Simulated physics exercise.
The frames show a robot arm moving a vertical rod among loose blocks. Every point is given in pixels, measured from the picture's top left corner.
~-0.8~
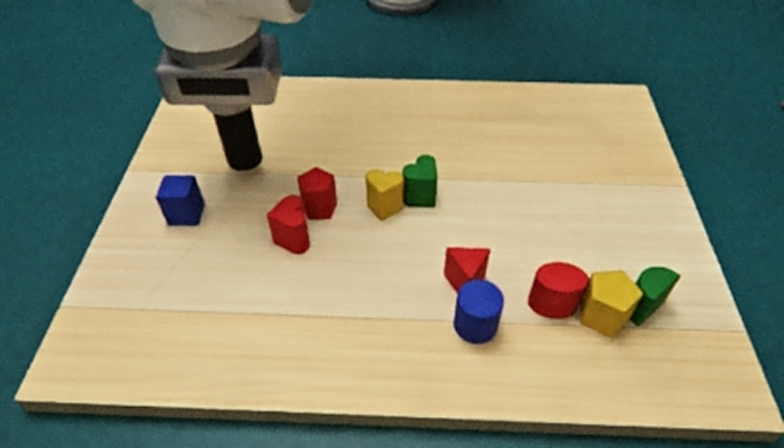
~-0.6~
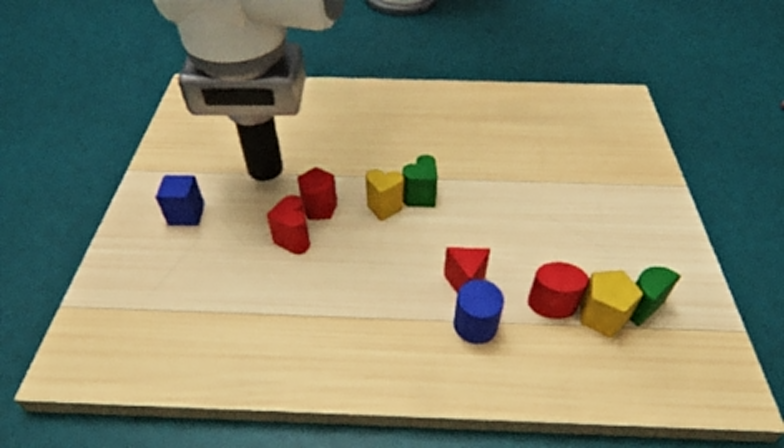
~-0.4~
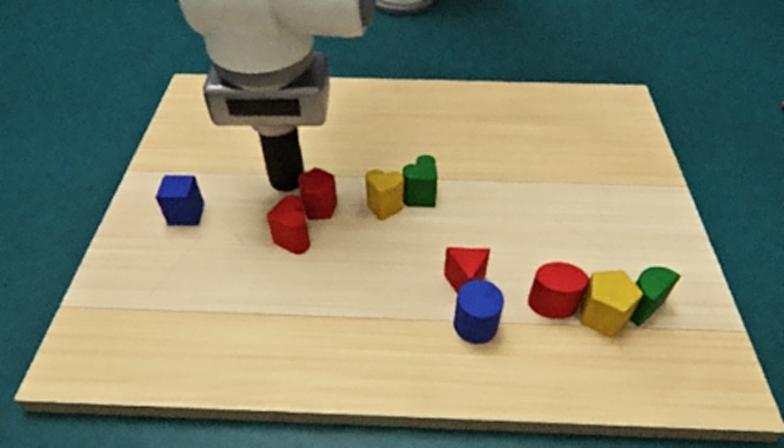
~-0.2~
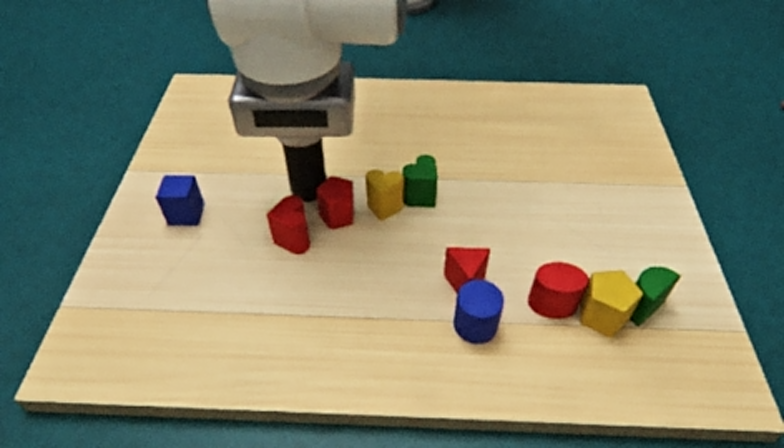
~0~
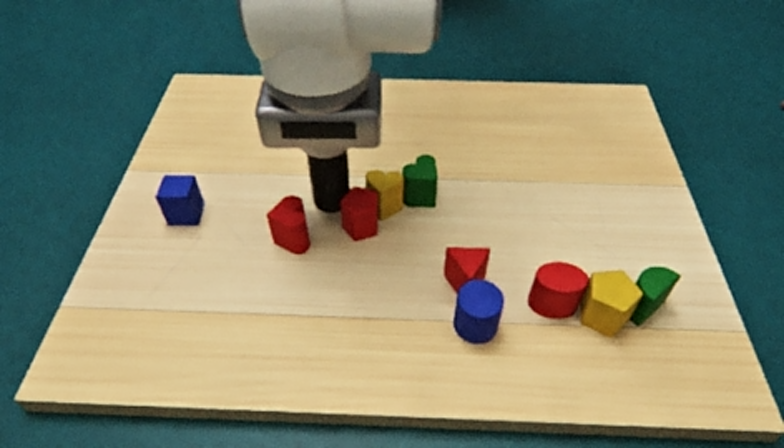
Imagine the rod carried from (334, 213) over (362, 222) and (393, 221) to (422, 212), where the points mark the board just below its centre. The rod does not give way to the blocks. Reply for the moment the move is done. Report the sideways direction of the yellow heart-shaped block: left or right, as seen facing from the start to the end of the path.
Displaced left.
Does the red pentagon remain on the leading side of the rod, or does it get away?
Beside or behind it.
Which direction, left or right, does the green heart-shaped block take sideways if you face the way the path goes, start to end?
Moves left.
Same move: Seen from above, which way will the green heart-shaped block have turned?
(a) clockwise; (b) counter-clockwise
Choice a: Clockwise.
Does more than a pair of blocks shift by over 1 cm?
Yes, I think so.
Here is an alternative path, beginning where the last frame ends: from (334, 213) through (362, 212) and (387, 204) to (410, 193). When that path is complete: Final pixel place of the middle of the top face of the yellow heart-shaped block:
My prediction: (439, 177).
What follows on the original path. Halfway along, rod (378, 210); red pentagon (405, 214), turned 20° clockwise; yellow heart-shaped block (404, 177), turned 30° anticlockwise; green heart-shaped block (438, 162).
At the end, rod (423, 199); red heart-shaped block still; red pentagon (416, 215), turned 50° clockwise; yellow heart-shaped block (433, 158), turned 90° anticlockwise; green heart-shaped block (455, 147), turned 55° clockwise.
